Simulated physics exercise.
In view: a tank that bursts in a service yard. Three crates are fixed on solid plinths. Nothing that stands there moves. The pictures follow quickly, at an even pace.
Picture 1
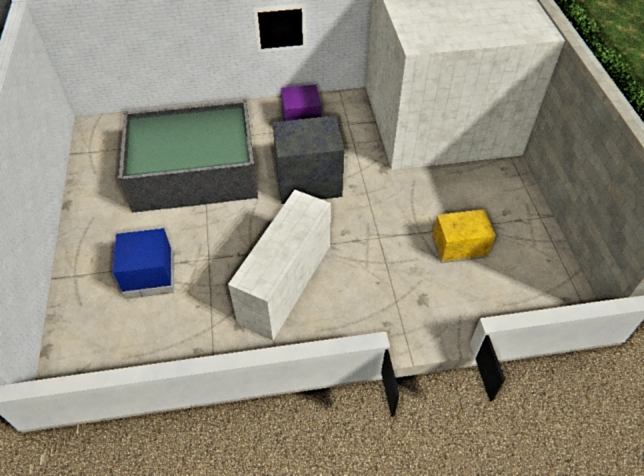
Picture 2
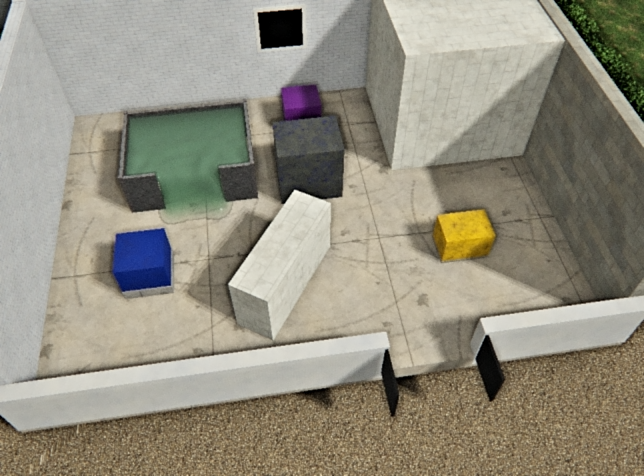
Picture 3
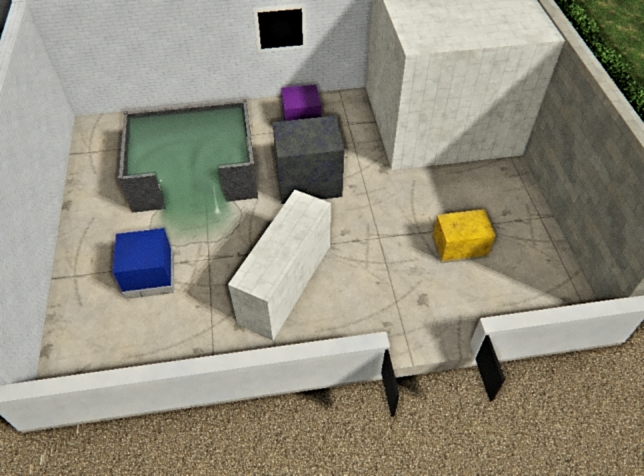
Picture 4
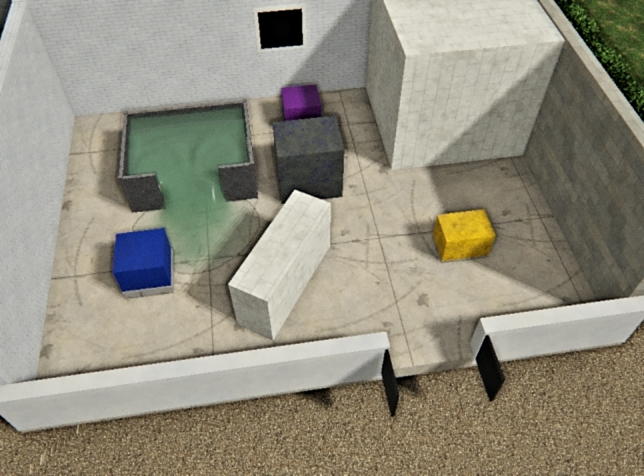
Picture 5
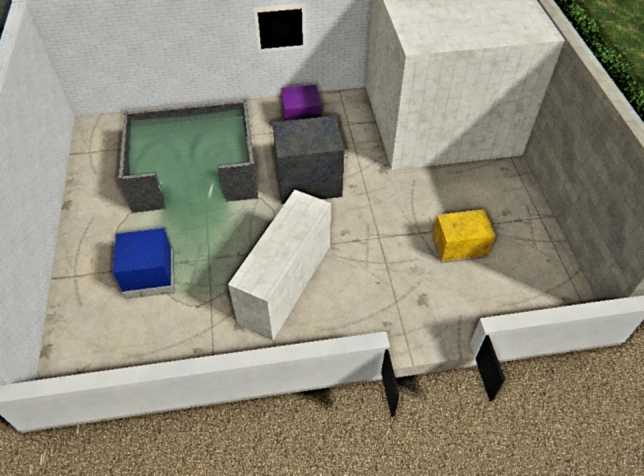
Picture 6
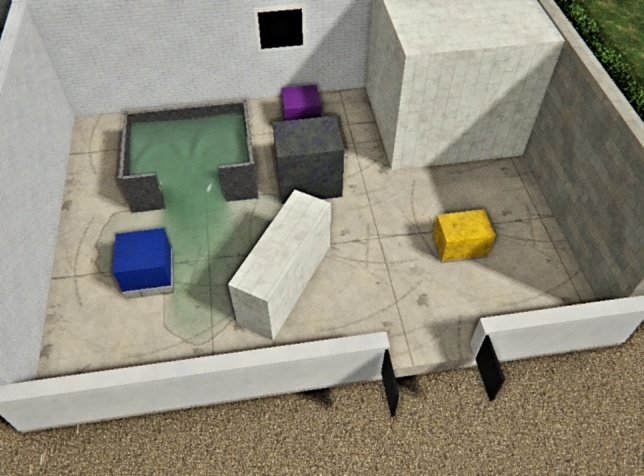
A walled service yard with a paved floor is seen from above by a camera that stays still. A dark tank of green water stands at the back left, with a blue block before it, purple and dark grey blocks beside it, a long pale block in the middle and a yellow one at right. The tank's front opens and water pours out, spreading forward between the blue and pale blocks.
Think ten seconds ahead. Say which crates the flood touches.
One by one: The yellow crate is soaked; the purple crate is soaked; the blue crate is soaked.
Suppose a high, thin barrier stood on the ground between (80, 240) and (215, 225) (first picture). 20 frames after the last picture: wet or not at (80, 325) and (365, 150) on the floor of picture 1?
In turn: Covered, no water.
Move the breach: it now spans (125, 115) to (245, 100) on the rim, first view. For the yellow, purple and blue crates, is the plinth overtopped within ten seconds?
Then: Yellow is wetted, purple takes water, blue stays dry.
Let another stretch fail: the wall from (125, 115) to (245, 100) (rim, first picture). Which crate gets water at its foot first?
First comes the purple-painted one.
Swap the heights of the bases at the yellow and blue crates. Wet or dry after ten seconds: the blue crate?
My reading: The blue one is wetted.
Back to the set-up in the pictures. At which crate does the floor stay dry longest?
I say the one in purple.
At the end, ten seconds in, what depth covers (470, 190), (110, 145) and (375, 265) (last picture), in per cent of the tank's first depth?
Roughly 8, 14 and 4 per cent, in turn.
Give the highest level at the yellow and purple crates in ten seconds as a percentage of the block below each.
Near 200 and 220 in a hundred.
A moment on, water covers 20 % of the floor; the yellow crate not reached, the purple crate not reached, the blue crate water round its plinth.
Next, water covers 35 % of the floor; the yellow crate not reached, the purple crate not reached, the blue crate water round its plinth.
Then, water covers 60 % of the floor; the yellow crate water round its plinth, the purple crate not reached, the blue crate water round its plinth.
Later, water covers 80 % of the floor; the yellow crate water round its plinth, the purple crate water round its plinth, the blue crate water round its plinth.
In the end, water covers 95 % of the floor; the yellow crate was topped, the purple crate was topped, the blue crate was topped.
